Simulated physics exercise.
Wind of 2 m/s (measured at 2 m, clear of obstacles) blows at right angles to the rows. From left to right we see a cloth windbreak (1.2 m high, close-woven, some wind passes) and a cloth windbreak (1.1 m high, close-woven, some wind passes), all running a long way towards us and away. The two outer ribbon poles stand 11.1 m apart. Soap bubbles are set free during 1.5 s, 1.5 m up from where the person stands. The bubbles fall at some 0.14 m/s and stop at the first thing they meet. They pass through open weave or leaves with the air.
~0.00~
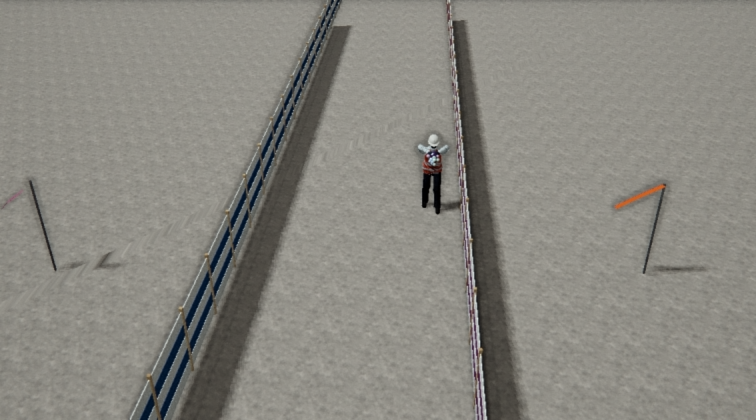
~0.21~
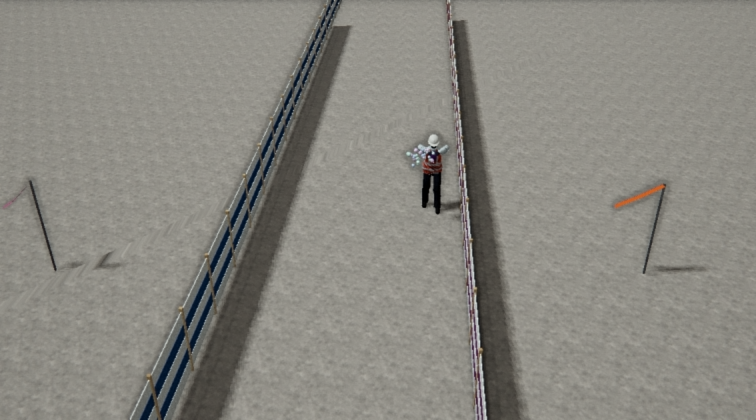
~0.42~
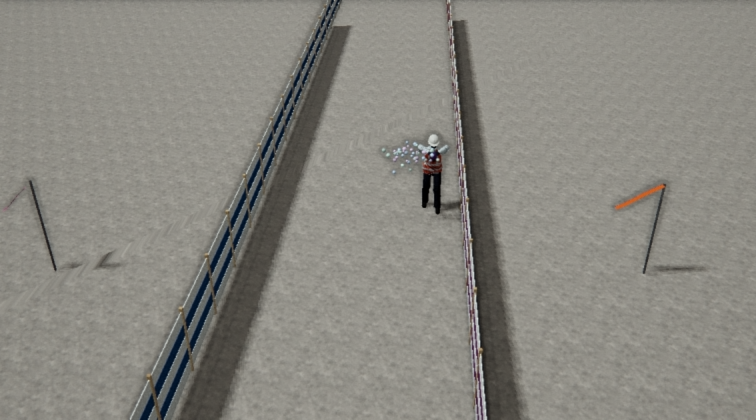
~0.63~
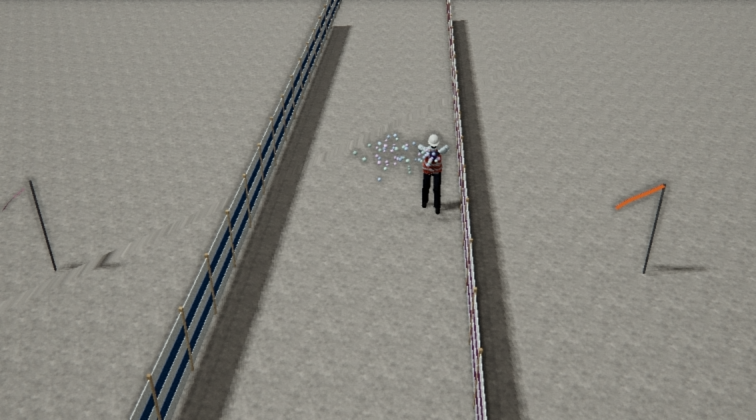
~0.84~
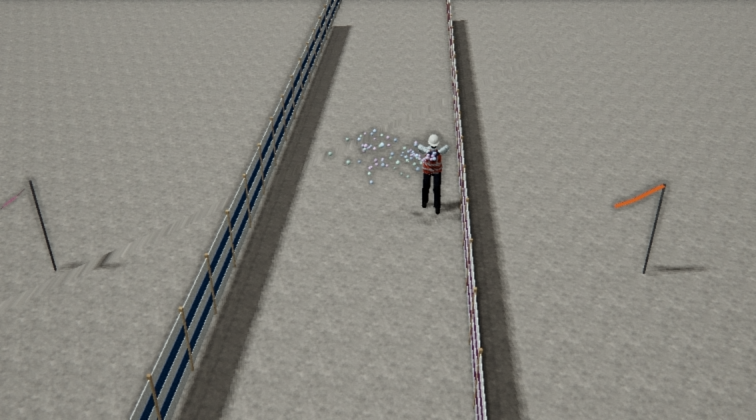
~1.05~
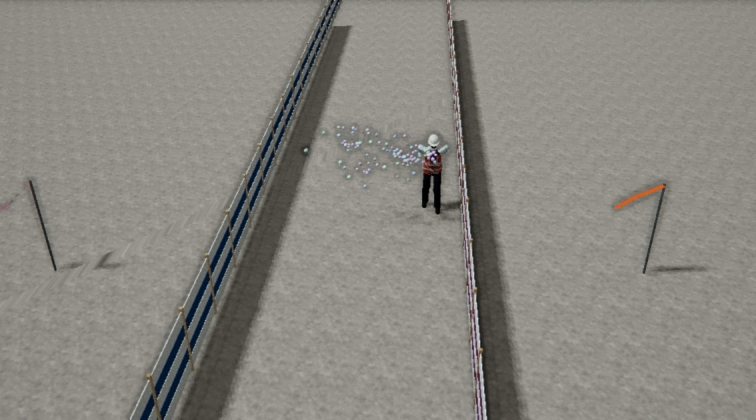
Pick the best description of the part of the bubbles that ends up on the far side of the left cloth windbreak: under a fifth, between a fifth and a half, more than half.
The share that finishes beyond it is over half.
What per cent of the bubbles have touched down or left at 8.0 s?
About 25 %.
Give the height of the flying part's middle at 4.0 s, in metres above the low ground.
Roughly 1.2 m up.
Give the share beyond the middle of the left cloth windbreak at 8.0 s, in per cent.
Near 75 %.
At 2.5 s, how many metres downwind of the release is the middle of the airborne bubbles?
Roughly 2.5 m.
After 2.5 s, 0 % is no longer flying here, and 16 % is beyond the left cloth windbreak; the middle of what still flies is 1.4 m above the low ground, near (309, 157).
After 4.0 s, 0 % is no longer flying here, and 58 % is beyond the left cloth windbreak; the middle of what still flies is 1.3 m above the low ground, near (234, 160).
After 8.0 s, 24 % is no longer flying here, and 76 % is beyond the left cloth windbreak; the middle of what still flies is 0.9 m above the low ground, near (52, 170).
After 20.0 s, 81 % is no longer flying here, and 78 % is beyond the left cloth windbreak.
After 45.0 s, 100 % is no longer flying here, and 78 % is beyond the left cloth windbreak.
